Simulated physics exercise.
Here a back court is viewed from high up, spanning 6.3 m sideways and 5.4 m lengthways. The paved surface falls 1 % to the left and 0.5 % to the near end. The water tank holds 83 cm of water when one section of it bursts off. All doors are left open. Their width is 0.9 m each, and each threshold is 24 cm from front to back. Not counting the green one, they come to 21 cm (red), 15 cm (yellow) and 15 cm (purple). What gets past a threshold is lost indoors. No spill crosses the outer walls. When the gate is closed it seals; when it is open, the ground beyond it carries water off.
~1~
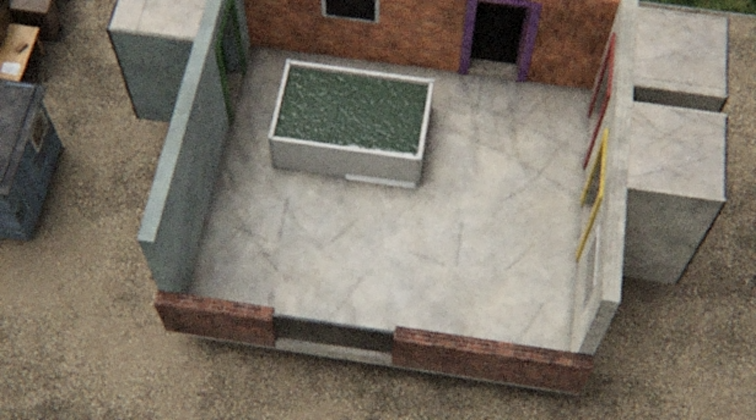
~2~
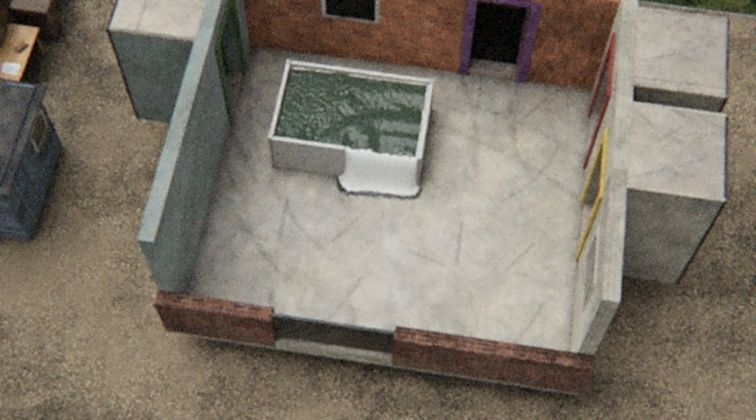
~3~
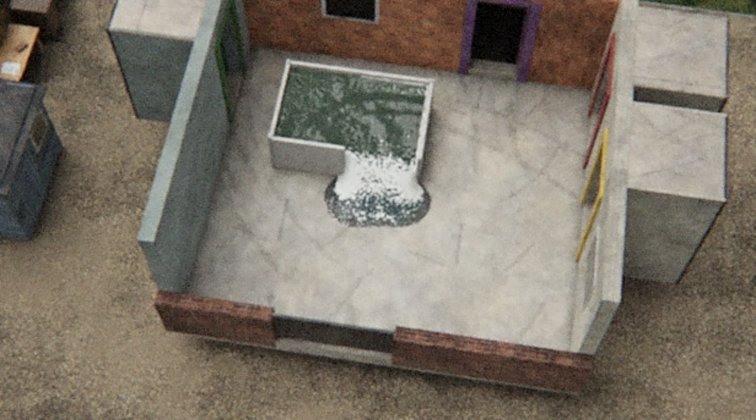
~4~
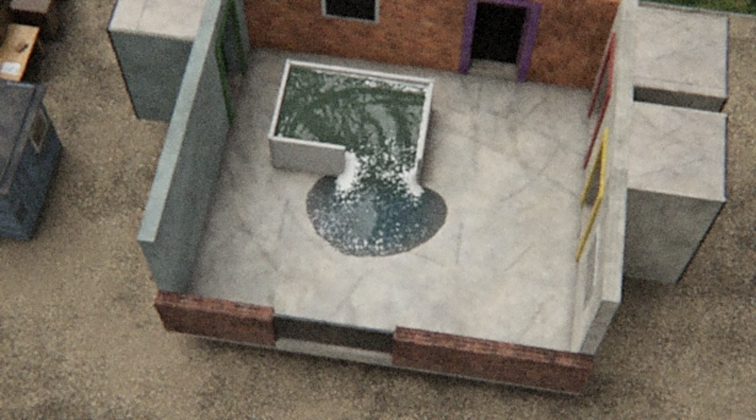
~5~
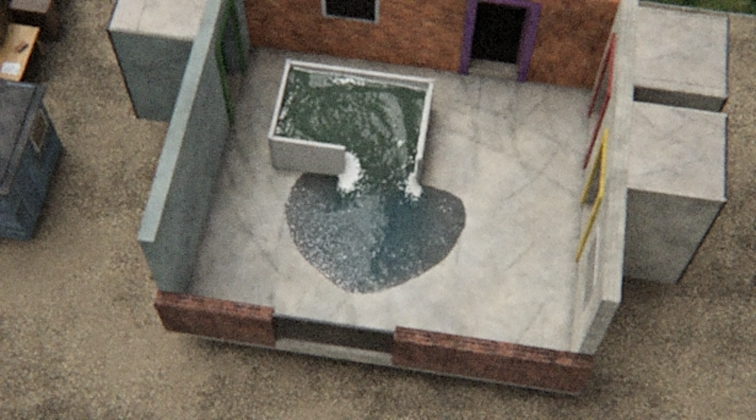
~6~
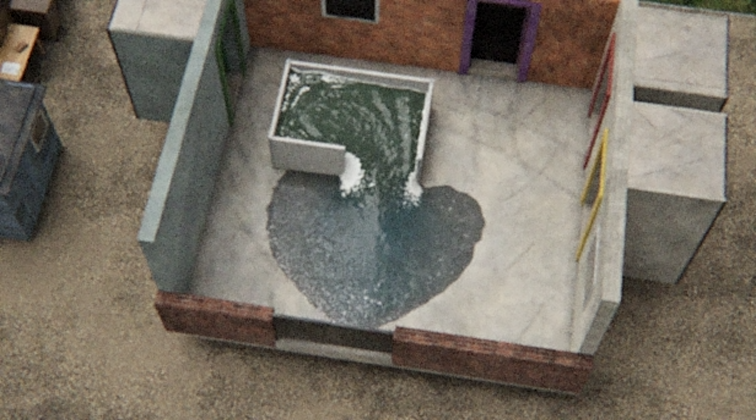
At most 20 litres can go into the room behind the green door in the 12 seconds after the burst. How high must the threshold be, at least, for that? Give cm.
About 16 cm.
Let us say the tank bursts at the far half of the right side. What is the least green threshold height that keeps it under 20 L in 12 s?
Then roughly 12.0 cm.
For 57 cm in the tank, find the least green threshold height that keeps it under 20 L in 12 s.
A step of about 8.0 cm does it.
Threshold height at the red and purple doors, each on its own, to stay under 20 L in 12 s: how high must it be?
You'd want some 6.0 cm at red and some 9.5 cm at purple.
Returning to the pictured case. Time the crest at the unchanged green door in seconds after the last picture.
Around 8.5 seconds.
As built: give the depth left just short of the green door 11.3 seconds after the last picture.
About 16.5 centimetres deep.
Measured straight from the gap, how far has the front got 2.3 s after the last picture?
Around 4.4 m out.
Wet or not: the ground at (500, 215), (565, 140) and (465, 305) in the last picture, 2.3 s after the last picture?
1: Unwetted; 2: Unwetted; 3: Awash.
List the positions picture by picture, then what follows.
The first frame shows the water tank at (352, 111) is whole and still, 83 cm deep; the green door at (231, 65) is dry.
In the second frame, water pours out at (381, 169) and has run 0.3 m, to (348, 192); about 11 cm deep outside, 83 cm at the back.
In the third frame, the gap is at (381, 171), the front 0.9 m out at (346, 220); the back of the water tank holds 81 cm.
In the fourth frame, water pours out at (381, 171) and has run 1.4 m, to (344, 249); about 10 cm deep outside, 75 cm at the back.
In the fifth frame, the front is at (348, 286), 2.1 m from the gap at (381, 172); 4.5 m2 of floor is wet, 70 cm left at the back.
In the sixth frame, the front is at a hidden place, 2.7 m from the gap at (381, 172); 6.7 m2 of floor is wet, 70 cm left at the back; the green door at (231, 65), 3.1 m from the gap, is still 2.0 m from the nearest water.
Then, 0.7 s after the last picture water covers 40 % of the floor, deepest (43 cm) near (385, 184); it has not reached the green door.
Then, 2.3 s after the last picture water covers 55 % of the floor, deepest (35 cm) near (559, 369); it has not reached the green door.
Then, 11.3 s after the last picture water covers 95 % of the floor, deepest (18 cm) near (249, 53); 17 cm at the green door, 6 litres in over its 19 cm threshold.
At the green door as built, the water peaked near 22 cm, 8.3 s after the last picture.
With a threshold of 14.5 cm, 38 litres would have come in within the 12 s; with 19.5 cm, 4 litres. So under 20 litres takes about 16 cm.
